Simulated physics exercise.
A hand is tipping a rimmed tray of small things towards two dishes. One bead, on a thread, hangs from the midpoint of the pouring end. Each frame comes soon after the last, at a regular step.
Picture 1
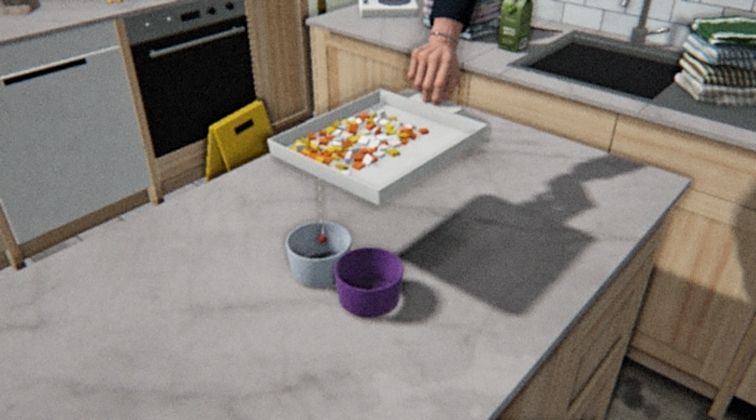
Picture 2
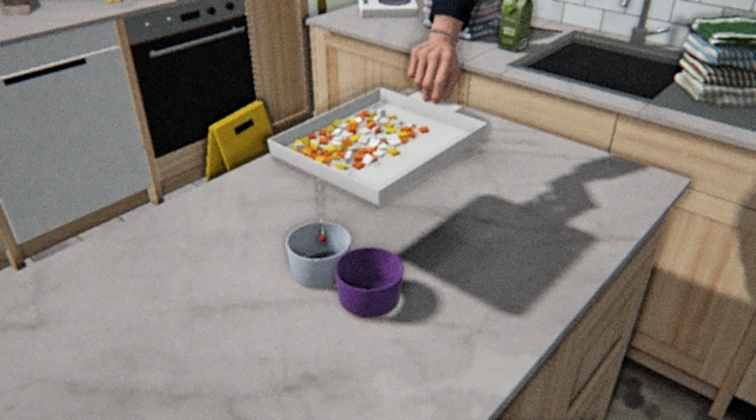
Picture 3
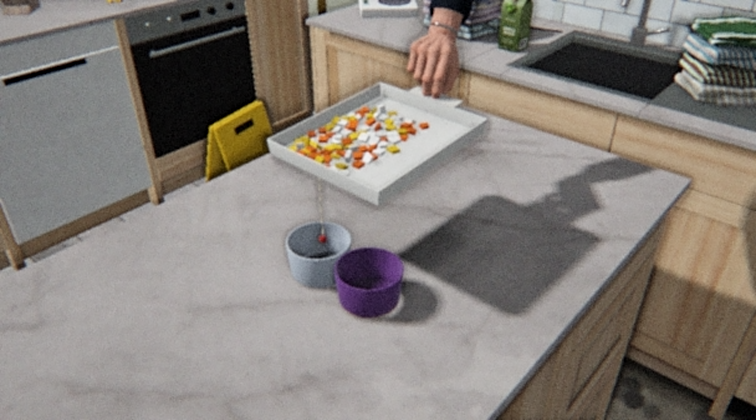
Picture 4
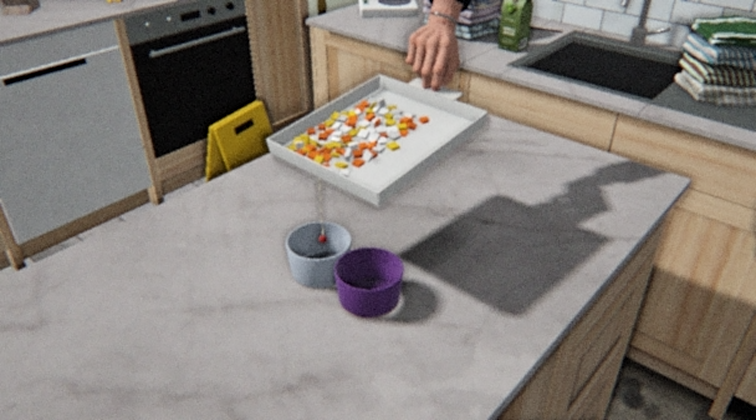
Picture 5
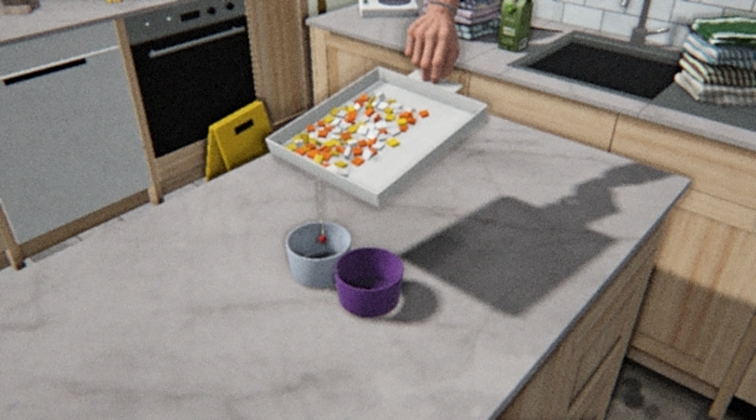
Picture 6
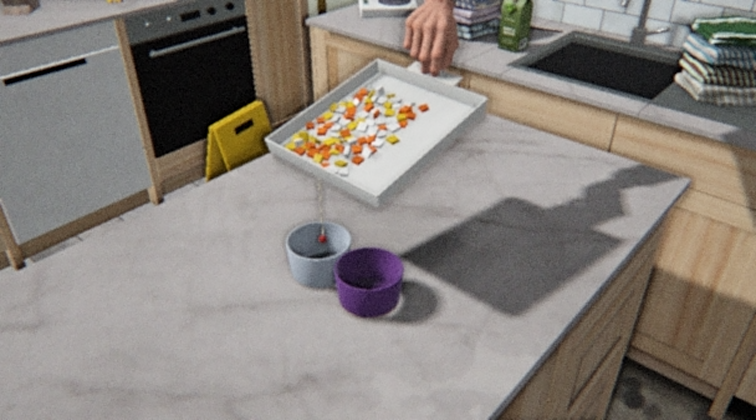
In a kitchen, a hand gradually tilts a tray of small colourful pieces above two bowls.
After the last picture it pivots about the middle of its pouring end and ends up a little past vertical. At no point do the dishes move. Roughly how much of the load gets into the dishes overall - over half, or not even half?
Not even half gets in.
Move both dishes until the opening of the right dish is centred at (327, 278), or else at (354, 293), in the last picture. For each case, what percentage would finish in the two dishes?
Trial 1 80%, trial 2 70%.
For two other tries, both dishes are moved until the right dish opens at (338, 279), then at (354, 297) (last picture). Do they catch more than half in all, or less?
Well, a majority share the first time and a majority share the next.
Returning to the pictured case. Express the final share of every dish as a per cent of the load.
Left dish: 0 %, right dish: 20 %.
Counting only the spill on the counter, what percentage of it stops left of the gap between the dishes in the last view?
Estimate: About 100 percent.
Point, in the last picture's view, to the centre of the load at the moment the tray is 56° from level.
Centre estimate: (327, 148).
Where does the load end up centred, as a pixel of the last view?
Around (309, 307).
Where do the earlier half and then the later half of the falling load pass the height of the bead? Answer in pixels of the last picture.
It passes near (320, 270) first and then near (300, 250).
Soon after the last picture, tray tipped steeply; all on the tray.
A little later, tray tipped right over; most on the tray; a small part outside both; a stray few in the air.
Later still, tray tipped past a quarter turn; about a quarter in the right dish; most outside both.
At rest, tray tipped past a quarter turn; about a quarter in the right dish; none in the left dish; most outside both.
